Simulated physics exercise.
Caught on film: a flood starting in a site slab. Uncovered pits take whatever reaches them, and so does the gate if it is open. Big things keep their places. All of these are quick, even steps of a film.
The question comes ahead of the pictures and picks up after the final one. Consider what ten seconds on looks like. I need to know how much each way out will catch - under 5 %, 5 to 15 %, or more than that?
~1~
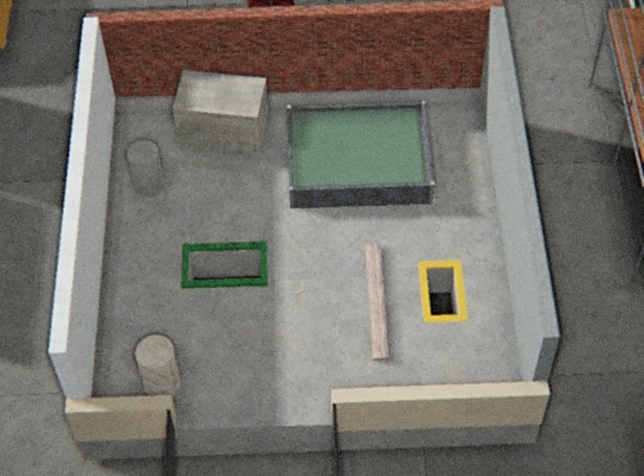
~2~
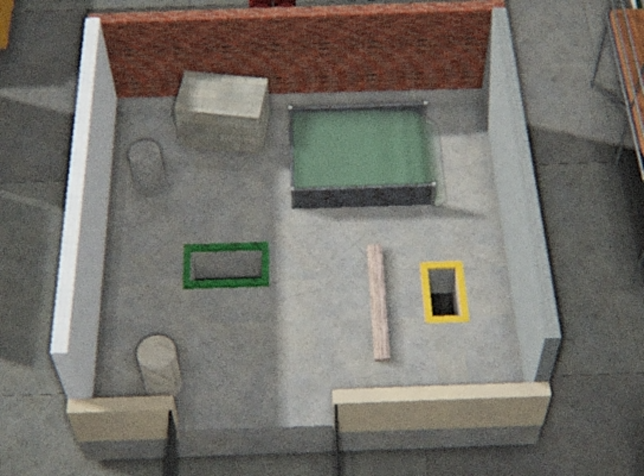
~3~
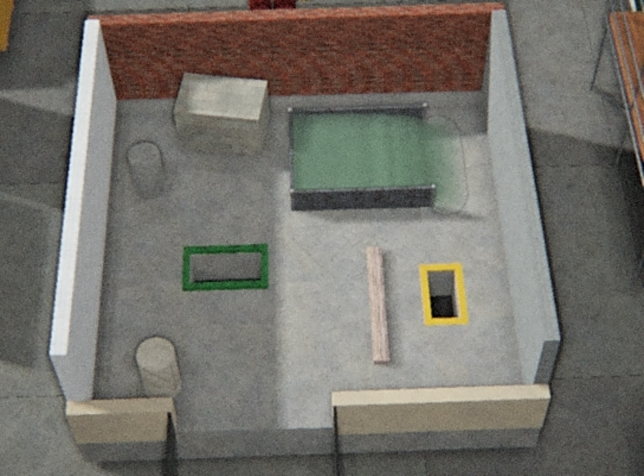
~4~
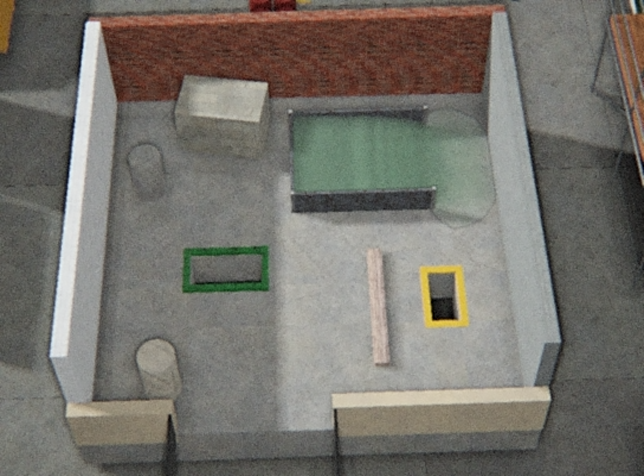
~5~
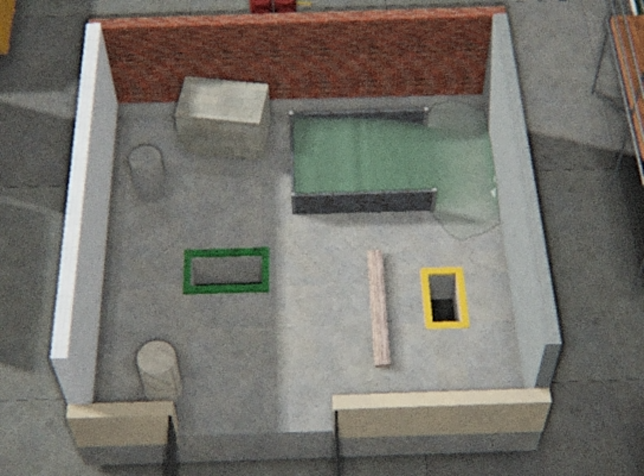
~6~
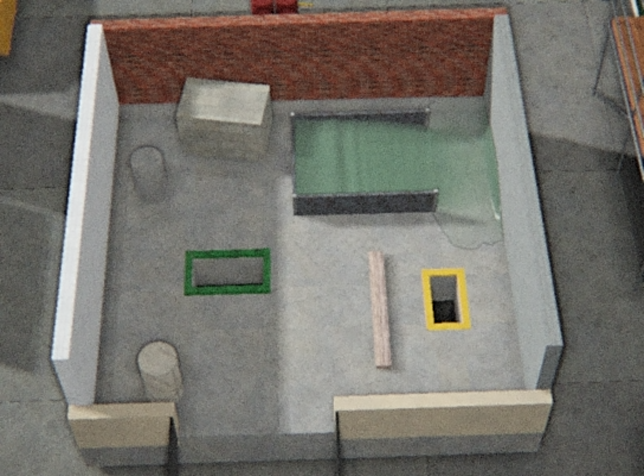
The gate will receive a cut falling short of five per cent; the yellow pit will receive a cut exceeding fifteen per cent; the green pit will receive a cut falling short of five per cent.
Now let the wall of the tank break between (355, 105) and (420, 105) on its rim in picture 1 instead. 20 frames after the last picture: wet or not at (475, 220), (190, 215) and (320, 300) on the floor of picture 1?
Note, points one to three: Reached and soaked / unreached / unreached.
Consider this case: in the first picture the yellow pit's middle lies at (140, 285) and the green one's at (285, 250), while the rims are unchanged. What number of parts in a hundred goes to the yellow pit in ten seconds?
So the yellow pit ends up with 4 in a hundred.
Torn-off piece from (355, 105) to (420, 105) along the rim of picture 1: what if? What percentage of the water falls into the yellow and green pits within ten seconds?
Approximately, yellow takes 10 % and green takes 0 %.
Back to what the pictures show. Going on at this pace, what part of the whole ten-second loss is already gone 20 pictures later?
Near 25 in a hundred.
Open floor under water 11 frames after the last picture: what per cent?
I reckon 20 per cent or so.
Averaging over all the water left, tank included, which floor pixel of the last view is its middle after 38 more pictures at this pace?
(371, 203).
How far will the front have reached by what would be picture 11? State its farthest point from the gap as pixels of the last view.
Farthest reach: About (511, 292).
A moment on, water covers 10 % of the floor; the gate 0 %, the yellow pit 0 %, the green pit 0 %.
Next, water covers 20 % of the floor; the gate 0 %, the yellow pit 1 %, the green pit 0 %.
Then, water covers 30 % of the floor; the gate 0 %, the yellow pit 6 %, the green pit 0 %.
Later, water covers 55 % of the floor; the gate 0 %, the yellow pit 13 %, the green pit 0 %.
In the end, water covers 85 % of the floor; the gate 2 %, the yellow pit 20 %, the green pit 0 %.
